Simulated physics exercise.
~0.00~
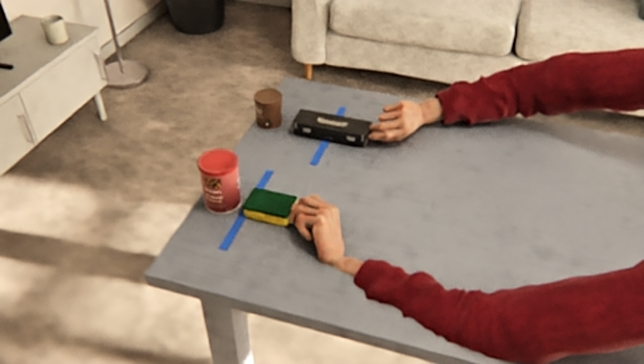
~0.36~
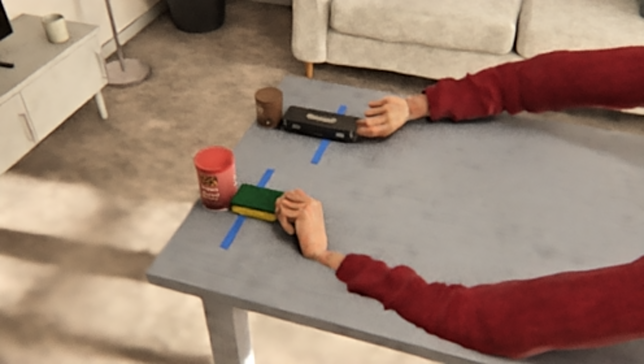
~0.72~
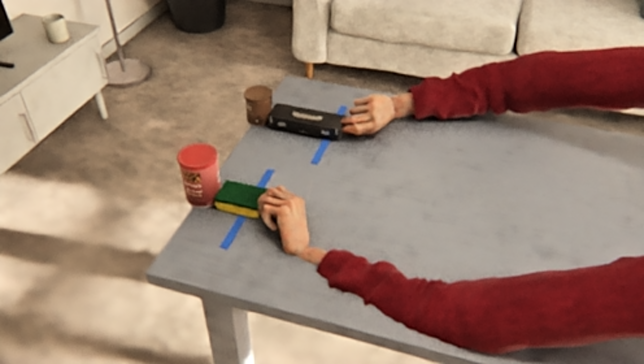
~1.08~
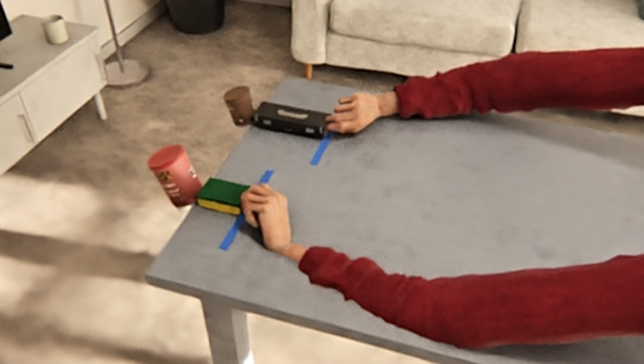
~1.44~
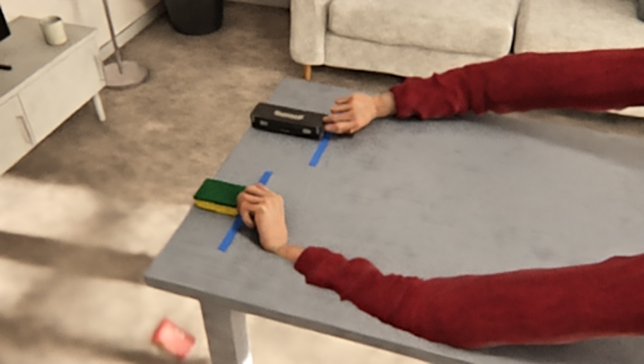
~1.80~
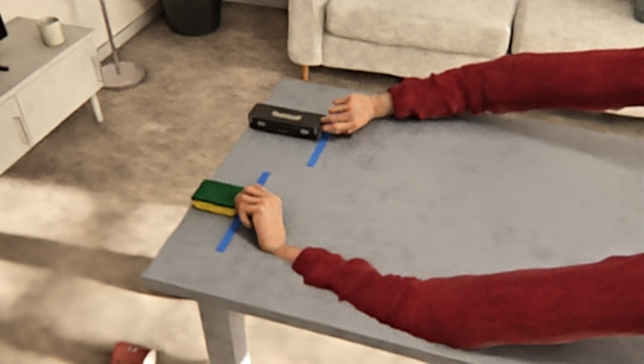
Two red-sleeved hands slowly pushed a green and yellow sponge and a black case left across a gray table, nudging a red tin and a small brown tin until both tipped off the edge, the red one ending up on the floor.
